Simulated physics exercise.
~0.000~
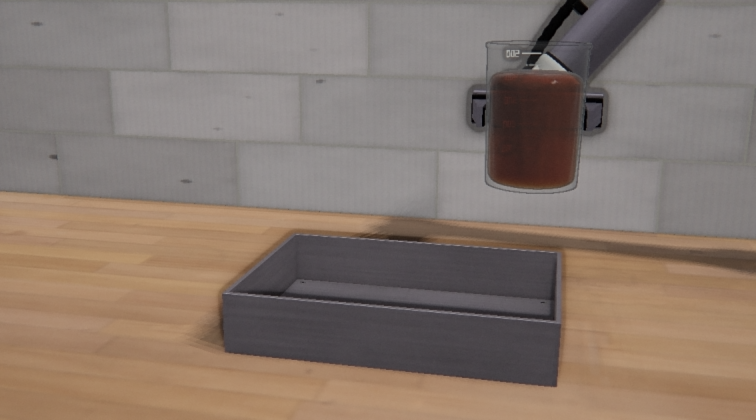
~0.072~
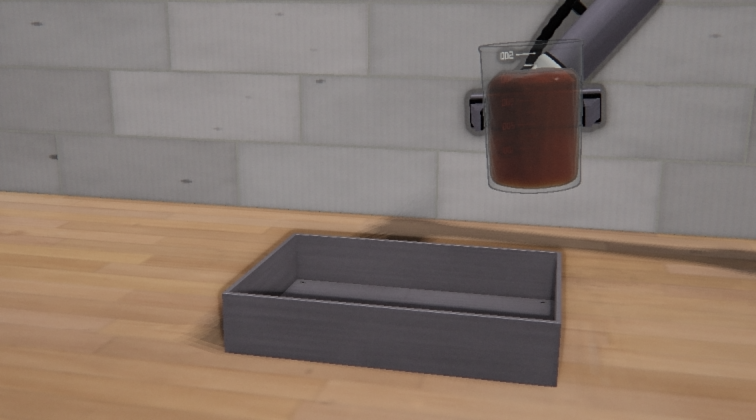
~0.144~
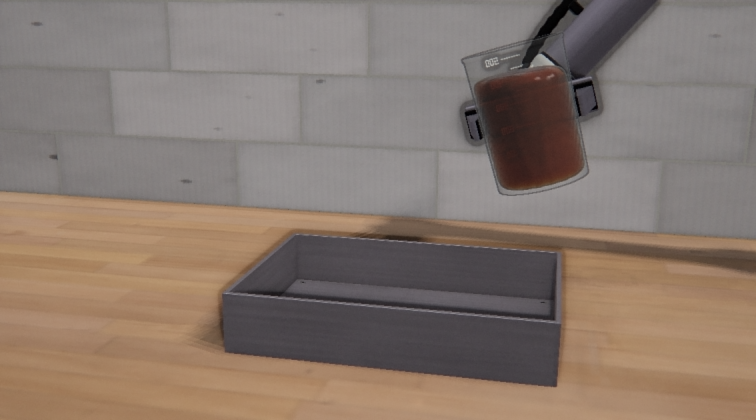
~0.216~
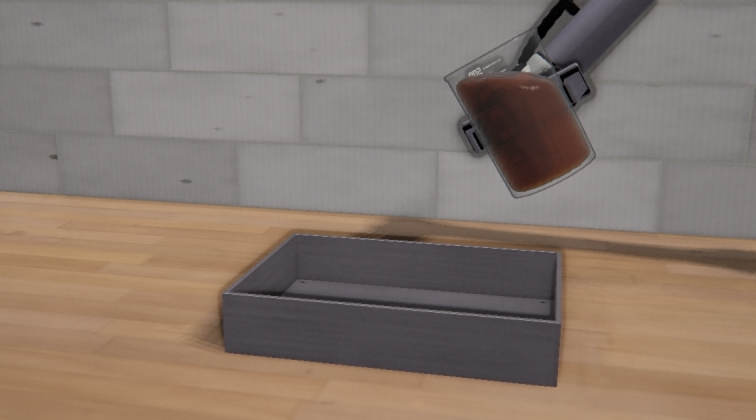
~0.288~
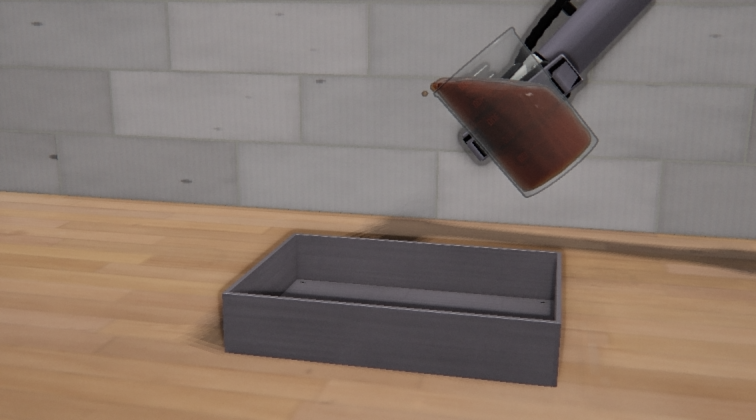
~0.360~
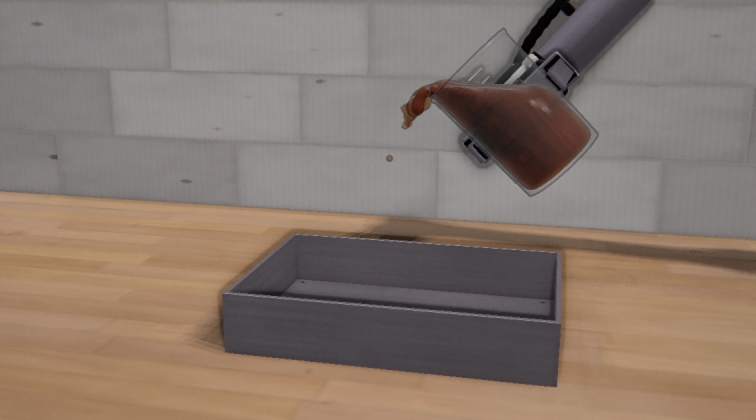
A robotic arm tilts a beaker to the left until reddish-brown liquid pours over its rim.
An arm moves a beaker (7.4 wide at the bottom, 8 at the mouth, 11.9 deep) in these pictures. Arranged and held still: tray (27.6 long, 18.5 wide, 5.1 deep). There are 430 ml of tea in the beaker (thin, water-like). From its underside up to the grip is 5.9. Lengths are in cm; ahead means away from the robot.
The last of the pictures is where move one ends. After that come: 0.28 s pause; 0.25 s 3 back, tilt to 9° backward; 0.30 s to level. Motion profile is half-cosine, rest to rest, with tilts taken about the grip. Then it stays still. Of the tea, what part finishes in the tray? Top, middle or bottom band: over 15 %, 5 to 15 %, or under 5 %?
Middle band.
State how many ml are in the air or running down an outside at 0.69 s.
10 ml.
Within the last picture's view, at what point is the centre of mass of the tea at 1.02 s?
(532, 151) or thereabouts.
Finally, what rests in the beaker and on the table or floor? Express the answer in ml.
Around 390 ml in the first place and 0 ml in the second.
After 0.69 s, tilted 40° forward, liquid up to 23 above the table; 400 ml in the beaker, 25 ml in the tray, 10 ml in the air or running down outside.
After 1.02 s, tilted 5° backward, liquid up to 24 above the table; 390 ml in the beaker, 40 ml in the tray.
After 1.39 s, level, liquid up to 24 above the table; 390 ml in the beaker, 40 ml in the tray.
After 2.19 s, level, liquid up to 24 above the table; 390 ml in the beaker, 40 ml in the tray.
In the end, 390 ml in the beaker, 40 ml in the tray. That is 10 % in the tray.
